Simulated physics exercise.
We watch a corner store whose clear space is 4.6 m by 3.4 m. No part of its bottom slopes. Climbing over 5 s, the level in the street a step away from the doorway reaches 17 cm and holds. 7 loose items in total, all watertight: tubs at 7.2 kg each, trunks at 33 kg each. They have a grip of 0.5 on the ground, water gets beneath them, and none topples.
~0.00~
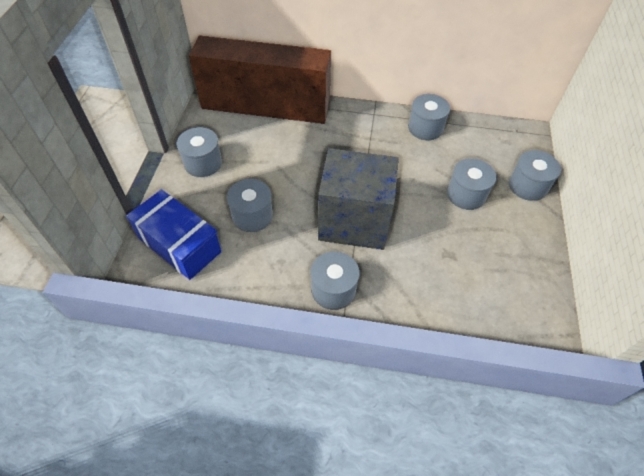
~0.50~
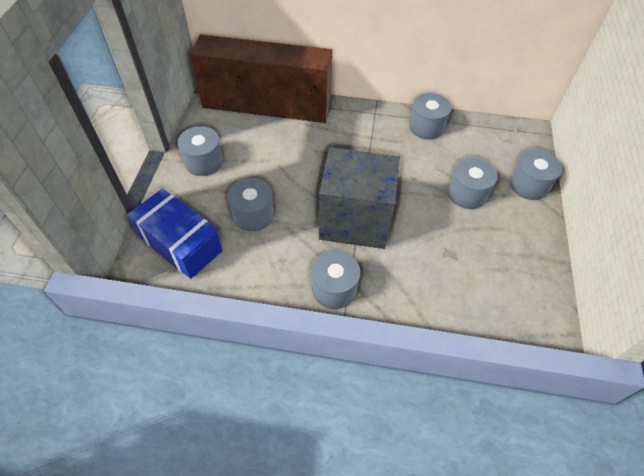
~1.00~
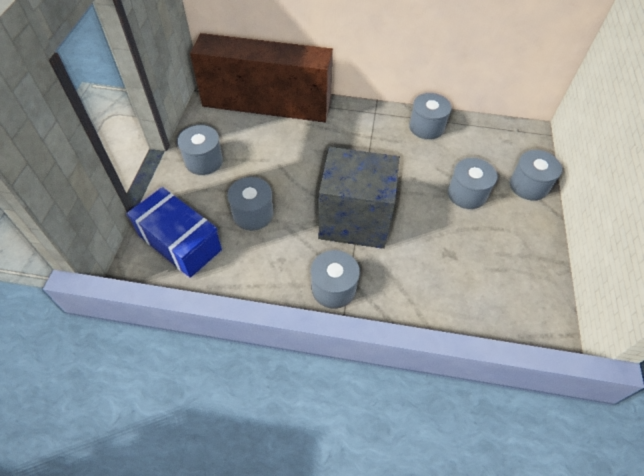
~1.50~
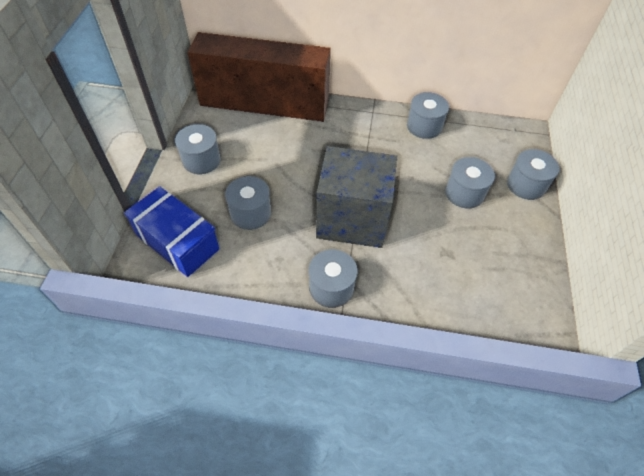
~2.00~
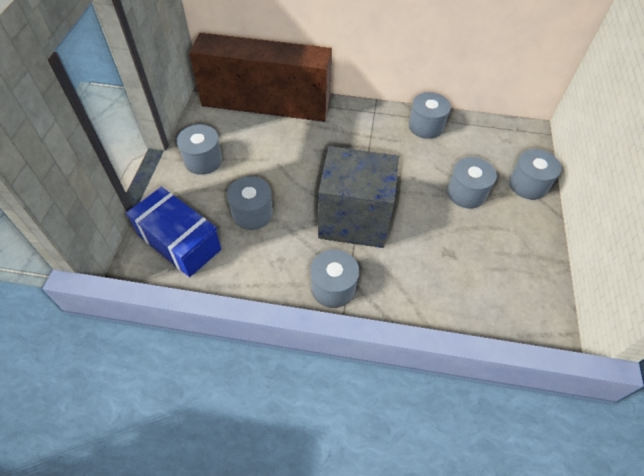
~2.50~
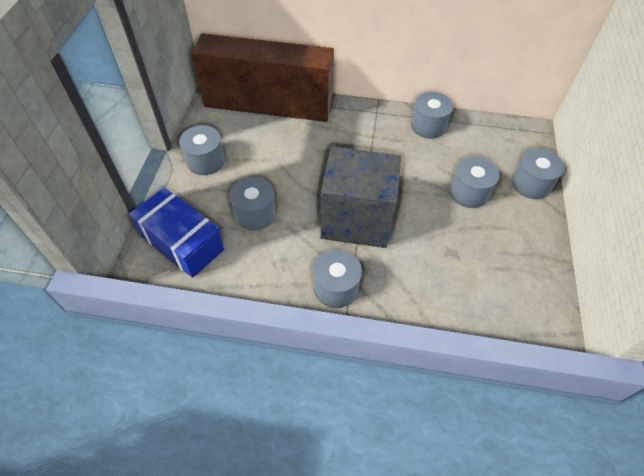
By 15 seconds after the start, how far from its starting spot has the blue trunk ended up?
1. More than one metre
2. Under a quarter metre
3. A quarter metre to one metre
2, under a quarter metre.
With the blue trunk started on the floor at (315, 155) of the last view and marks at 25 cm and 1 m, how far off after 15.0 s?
In that run it wanders a bit.
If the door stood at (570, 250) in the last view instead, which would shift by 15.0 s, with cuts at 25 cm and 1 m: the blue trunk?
With that change, the blue trunk stays nearly motionless.
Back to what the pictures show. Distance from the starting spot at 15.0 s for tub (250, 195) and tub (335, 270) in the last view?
Shifts: 120 cm / 140 cm.
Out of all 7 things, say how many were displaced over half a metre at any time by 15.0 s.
It adds up to 6.
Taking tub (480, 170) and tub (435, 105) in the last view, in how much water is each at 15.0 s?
Some 8 cm at the first, some 10 cm at the second.
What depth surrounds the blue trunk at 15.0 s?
Depth approx. 6 cm.
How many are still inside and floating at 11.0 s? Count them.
The number is 4.
After 3.5 s the blue trunk is near (173, 221), 0.0 m from its start, aground; 0 afloat.
After 6.8 s the blue trunk is near (173, 221), 0.0 m from its start, aground; 0 afloat.
After 11.0 s the blue trunk is near (173, 221), 0.0 m from its start, aground; 4 afloat.
After 15.0 s the blue trunk is near (173, 221), 0.0 m from its start, aground; 6 afloat.
